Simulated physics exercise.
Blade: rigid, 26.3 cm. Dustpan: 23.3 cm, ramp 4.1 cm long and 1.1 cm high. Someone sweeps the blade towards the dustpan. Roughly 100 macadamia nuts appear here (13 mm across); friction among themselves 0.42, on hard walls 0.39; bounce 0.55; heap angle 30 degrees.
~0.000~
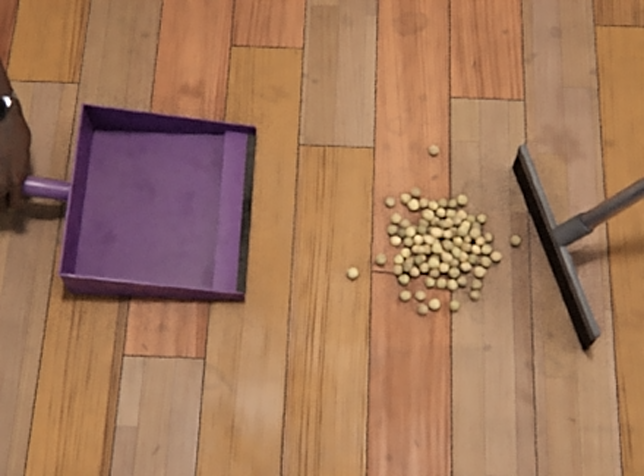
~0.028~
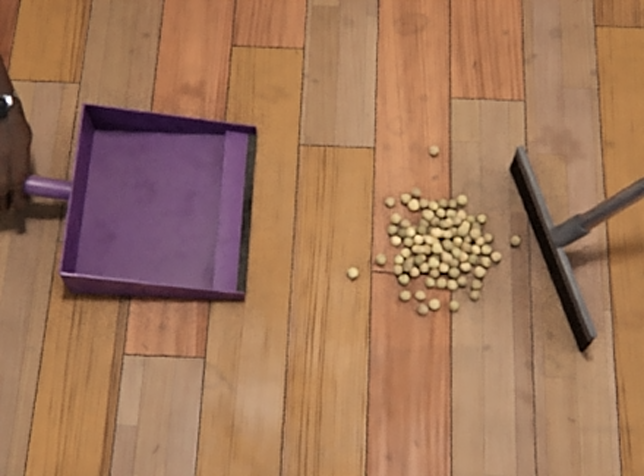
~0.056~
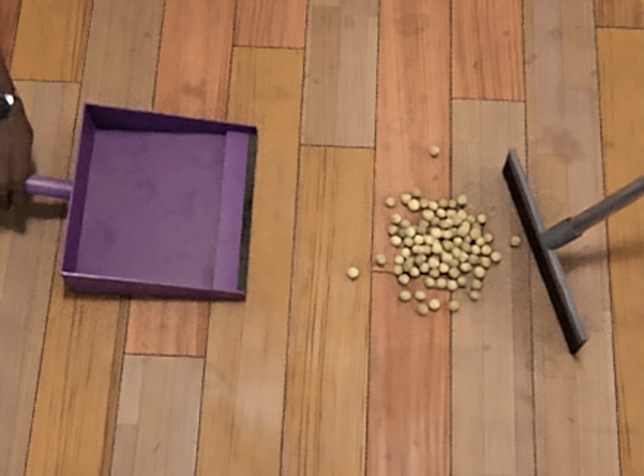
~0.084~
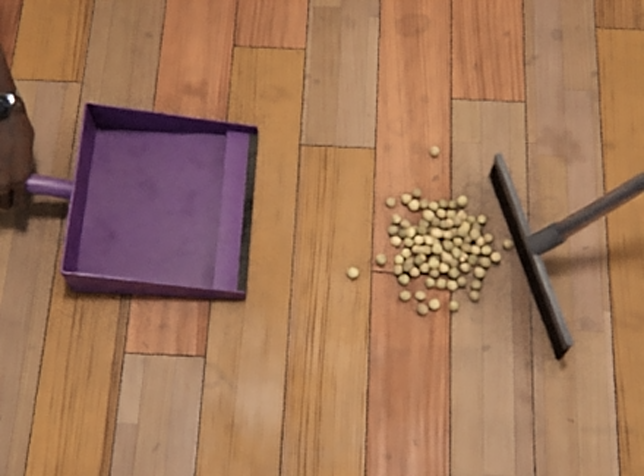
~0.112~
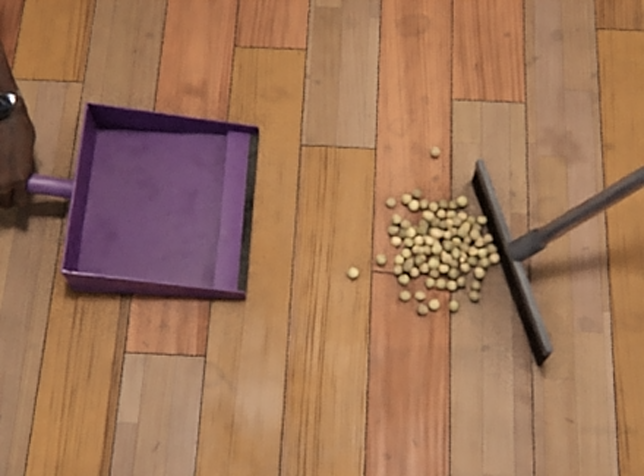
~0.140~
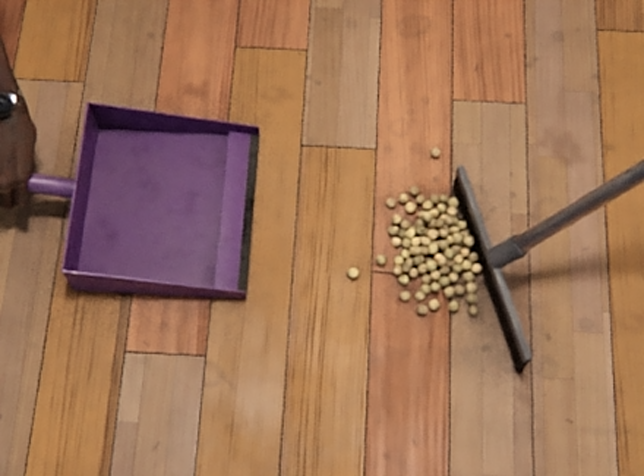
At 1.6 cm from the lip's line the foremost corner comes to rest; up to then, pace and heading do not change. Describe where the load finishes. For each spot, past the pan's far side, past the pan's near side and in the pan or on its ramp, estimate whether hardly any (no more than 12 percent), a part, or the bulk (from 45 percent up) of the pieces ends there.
Far side: Hardly any. Near side: The bulk. Pan: A part.
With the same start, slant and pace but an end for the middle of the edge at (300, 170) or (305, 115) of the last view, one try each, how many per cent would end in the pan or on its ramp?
Some 20 and 5 per cent.
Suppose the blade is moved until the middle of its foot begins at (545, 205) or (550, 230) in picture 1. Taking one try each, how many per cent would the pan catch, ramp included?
Some 20 and 15 per cent.
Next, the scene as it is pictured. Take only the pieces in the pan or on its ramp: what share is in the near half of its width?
Estimate: Close to 100 %.
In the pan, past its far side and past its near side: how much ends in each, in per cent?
The far side gets 0, the near side 50 and the pan 15.
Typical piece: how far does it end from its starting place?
It works out to roughly 32 cm.
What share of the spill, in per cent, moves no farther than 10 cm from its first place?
That share is some 0 percent.
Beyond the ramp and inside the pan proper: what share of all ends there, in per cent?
Around 10 in a hundred.
Then, at 0.29 s, middle of the blade 17 cm from the lip; 0 % over the lip, far side 0 %, near side 25 %.
After 0.39 s, middle of the blade 8 cm from the lip; 0 % over the lip, far side 0 %, near side 45 %.
After 0.62 s, middle of the blade 6 cm from the lip; 25 % over the lip, far side 0 %, near side 50 %.
At rest (1.8 s), far side 0 %, near side 50 %, pan 15 %, in front of the lip or behind the blade 30 %.
